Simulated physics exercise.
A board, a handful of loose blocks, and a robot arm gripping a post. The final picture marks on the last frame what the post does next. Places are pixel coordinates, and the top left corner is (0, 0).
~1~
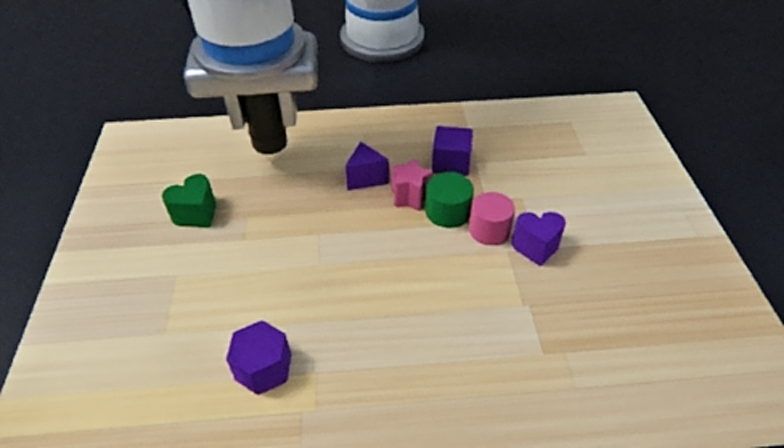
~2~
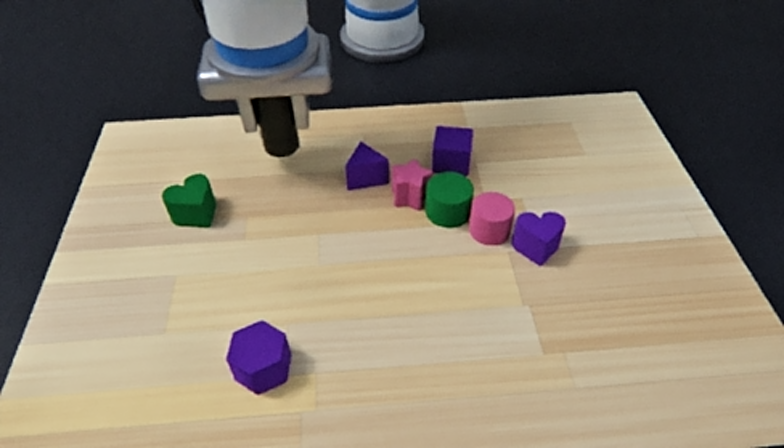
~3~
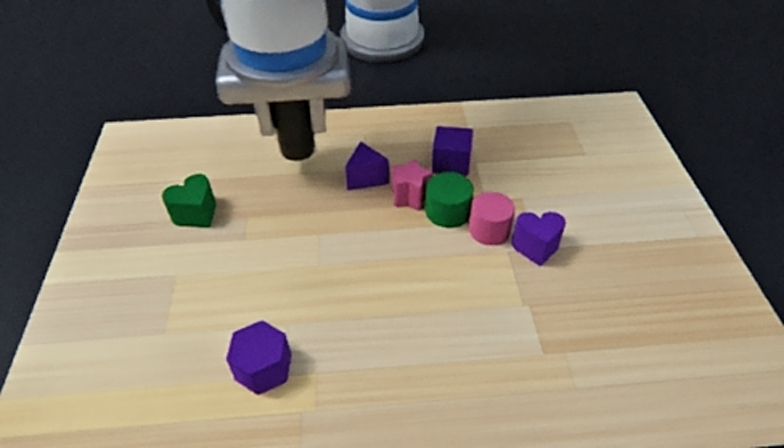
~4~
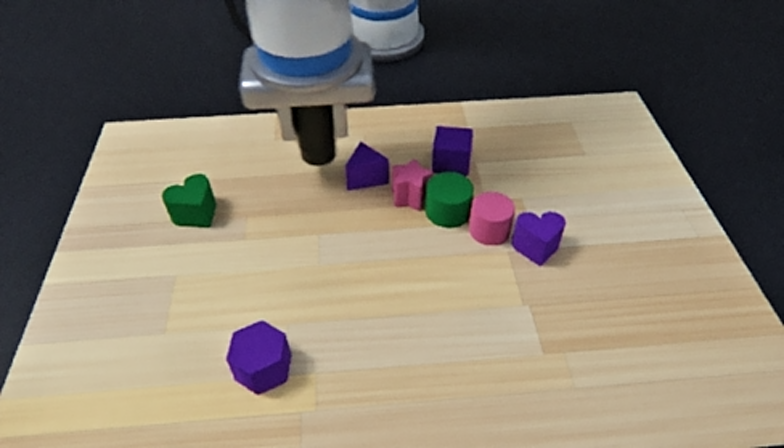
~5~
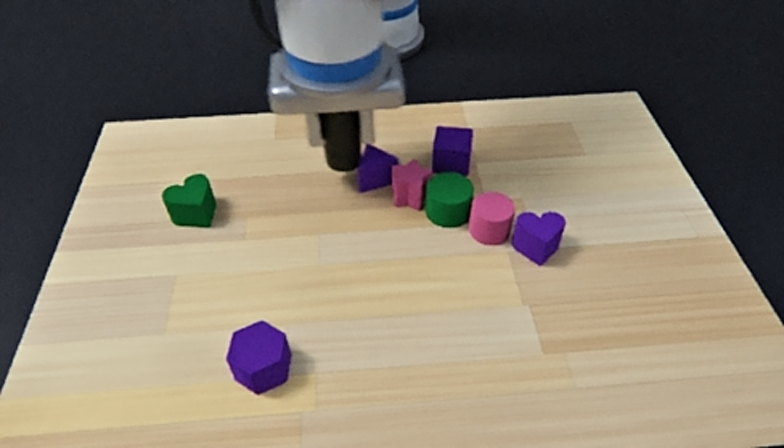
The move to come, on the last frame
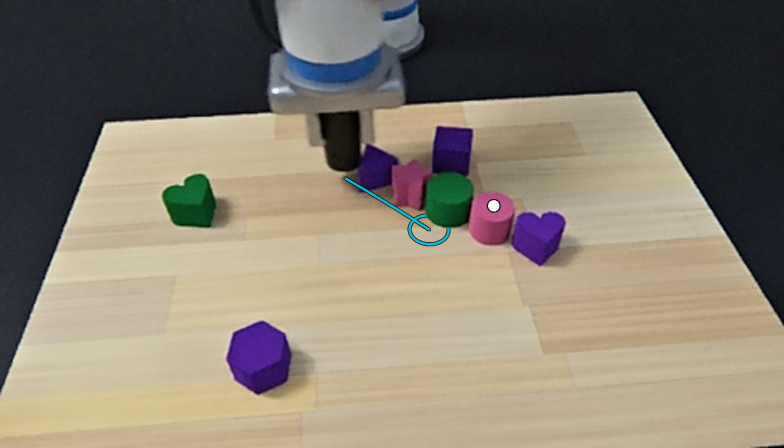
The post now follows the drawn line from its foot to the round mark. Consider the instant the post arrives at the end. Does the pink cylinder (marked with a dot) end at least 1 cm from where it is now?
Yes, I think so.
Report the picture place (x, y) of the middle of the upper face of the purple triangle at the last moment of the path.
It sits at (401, 155).
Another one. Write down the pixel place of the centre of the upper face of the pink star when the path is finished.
The middle of the upper face of the pink star will lie at about (433, 175) in the picture.
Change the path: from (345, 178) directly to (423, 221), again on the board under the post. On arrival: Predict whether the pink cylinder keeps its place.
At the end, its place is different.
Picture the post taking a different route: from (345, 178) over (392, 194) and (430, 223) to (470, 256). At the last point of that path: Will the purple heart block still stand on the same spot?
No.
The drawn path runs from (345, 178) directly to (429, 229); the dot is on the pink cylinder.
The first path, step by step. One third of the way, post at (372, 177); purple triangle at (399, 159), turned 35° anticlockwise; pink star at (424, 175); green cylinder at (458, 190); pink cylinder at (498, 208).
Two thirds of the way, post at (401, 194); purple triangle at (401, 155), turned 50° anticlockwise; pink star at (432, 174), turned 20° anticlockwise; green cylinder at (472, 188); pink cylinder at (508, 212).
At the end, post at (430, 212); purple triangle at (401, 155), turned 50° anticlockwise; pink star at (433, 175), turned 55° anticlockwise; green cylinder at (476, 186); pink cylinder at (508, 212).
